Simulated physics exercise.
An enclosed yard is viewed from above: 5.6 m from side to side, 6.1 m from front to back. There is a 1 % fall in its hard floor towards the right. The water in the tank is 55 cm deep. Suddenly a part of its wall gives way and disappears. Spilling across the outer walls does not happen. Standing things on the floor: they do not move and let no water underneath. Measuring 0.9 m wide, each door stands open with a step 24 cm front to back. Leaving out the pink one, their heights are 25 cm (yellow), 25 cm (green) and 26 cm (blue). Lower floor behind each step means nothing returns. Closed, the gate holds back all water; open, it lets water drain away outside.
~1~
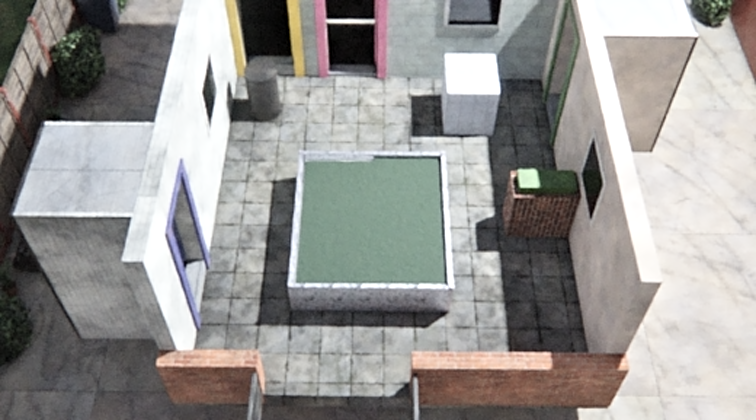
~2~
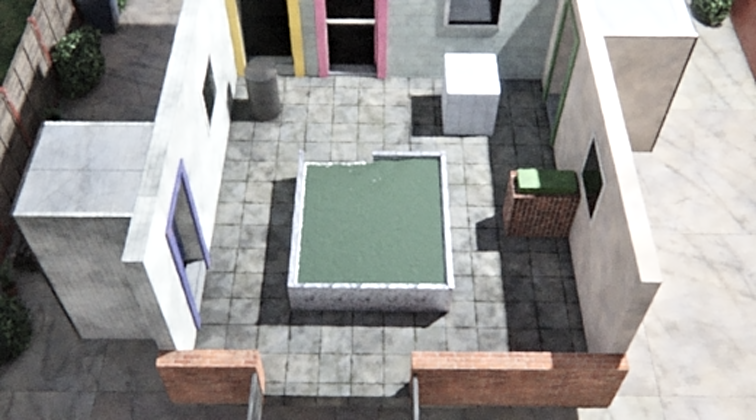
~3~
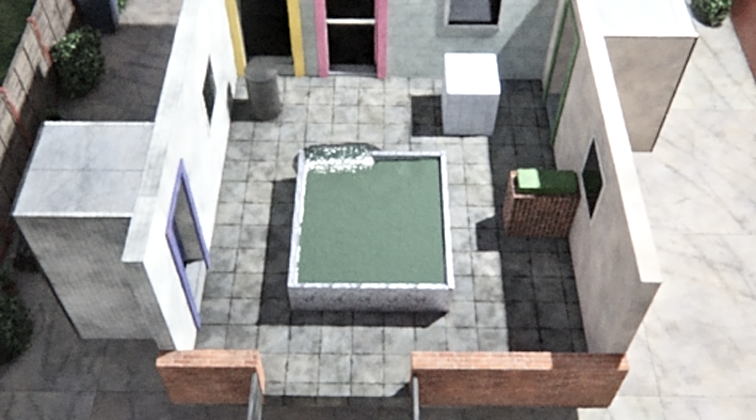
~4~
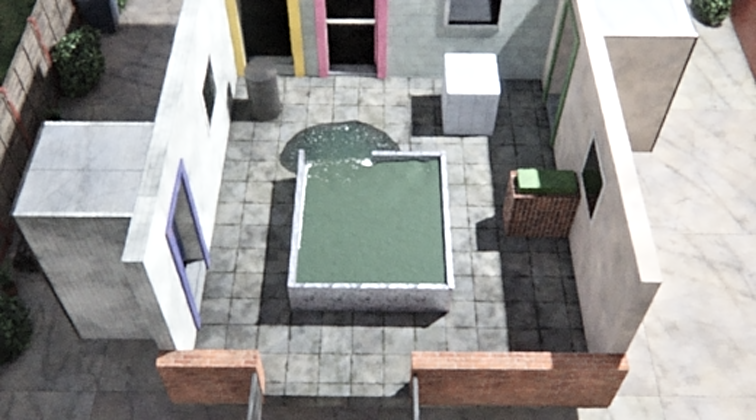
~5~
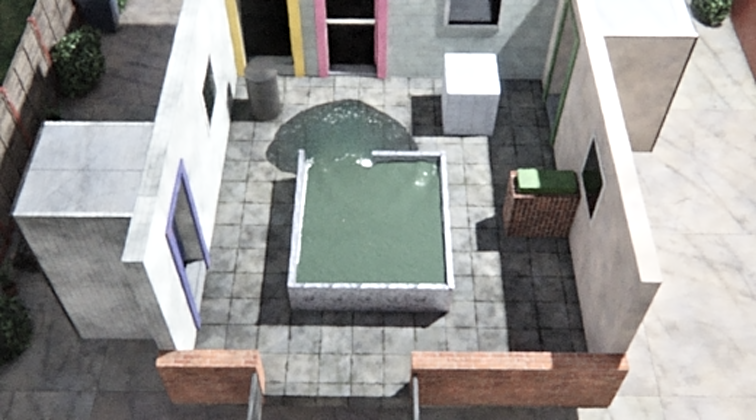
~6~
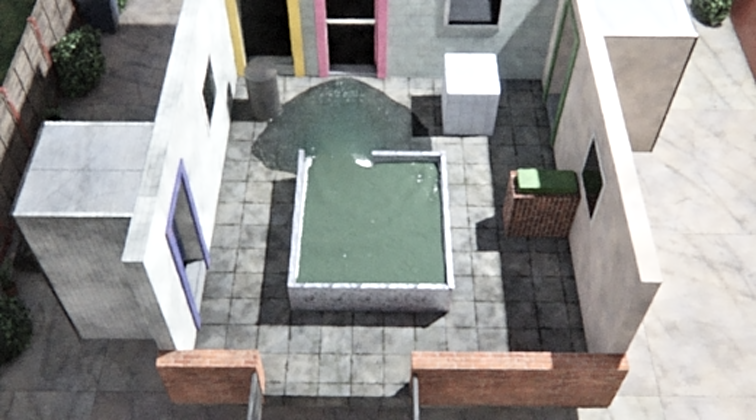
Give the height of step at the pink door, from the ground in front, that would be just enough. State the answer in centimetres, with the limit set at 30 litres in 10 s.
Close to 23 cm.
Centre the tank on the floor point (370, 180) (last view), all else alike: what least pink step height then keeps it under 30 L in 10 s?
About 34 centimetres.
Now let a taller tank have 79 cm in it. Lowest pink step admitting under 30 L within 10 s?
Roughly 35 cm high.
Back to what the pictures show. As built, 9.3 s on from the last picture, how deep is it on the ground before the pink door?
Lab note: Depth approx. 11.0 cm.
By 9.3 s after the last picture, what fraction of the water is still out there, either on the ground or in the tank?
I'd say near 78 per cent is still there.
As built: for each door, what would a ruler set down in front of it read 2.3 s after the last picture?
Yellow door 25 cm, green door 5 cm, pink door 25 cm, blue door 0 cm.
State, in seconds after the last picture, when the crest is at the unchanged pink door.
Around 1.8 seconds.
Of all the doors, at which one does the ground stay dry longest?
The answer is the blue door.
Then, 0.7 s after the last picture water covers 25 % of the floor, deepest (33 cm) near (331, 171); 15 cm at the pink door, 44 litres in over its 7 cm step.
Then, 2.3 s after the last picture water covers 35 % of the floor, deepest (27 cm) near (297, 81); 25 cm at the pink door, 241 litres in over its 7 cm step.
Then, 9.3 s after the last picture water covers 90 % of the floor, deepest (14 cm) near (533, 85); 11 cm at the pink door, 513 litres in over its 7 cm step.
At the pink door as built, the water peaked near 27 cm, 1.7 s after the last picture.
Run again over the same 10 s with other heights there, 90 litres in over 18.5 cm, 16 litres over 25 cm. The limit of 30 litres is kept from about 23 cm up.
